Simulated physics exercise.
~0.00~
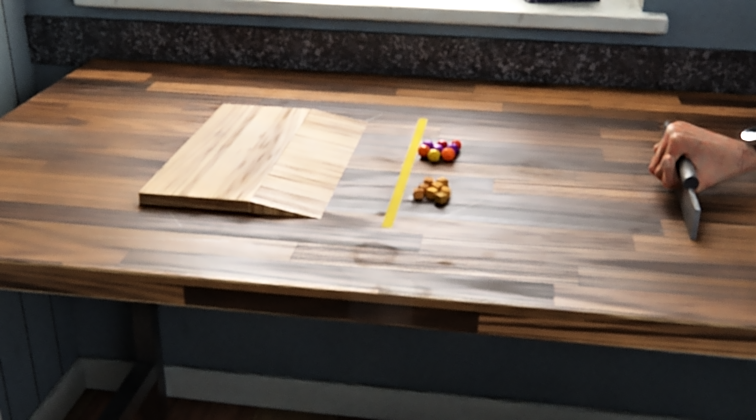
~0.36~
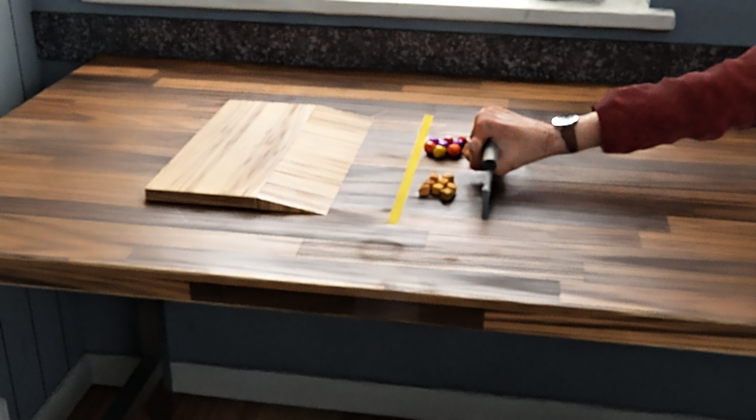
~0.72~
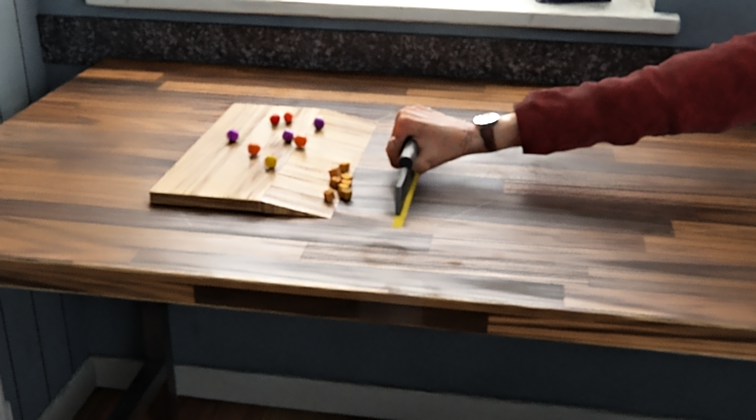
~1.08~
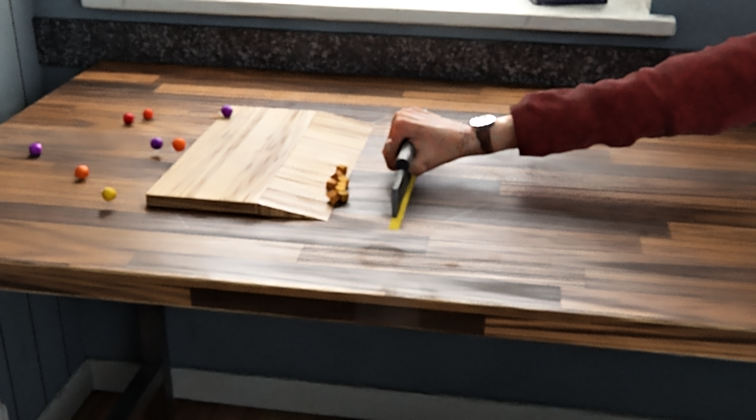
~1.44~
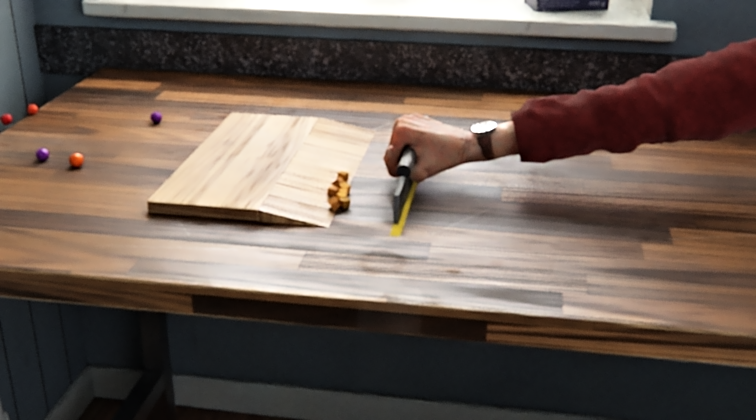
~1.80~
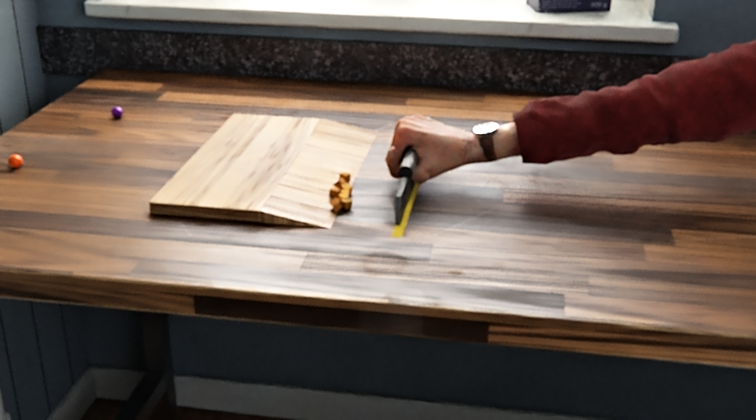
A hand holding a dark scraper slides it leftward across a striped wooden table toward two small batches of loose pieces beside a strip of yellow tape. The scraper pushes both batches toward a pale wooden ramp, then stops abruptly at the tape. The farther batch, colourful round balls, rolls up the ramp and over its top, while the nearer batch of golden-brown pieces slides only to the ramp's lower edge. The balls spread out across the table beyond, several rolling out of view. At the end, the brown pieces rest clustered at the ramp's foot, some on it, and only an orange and a purple ball remain visible at the left.
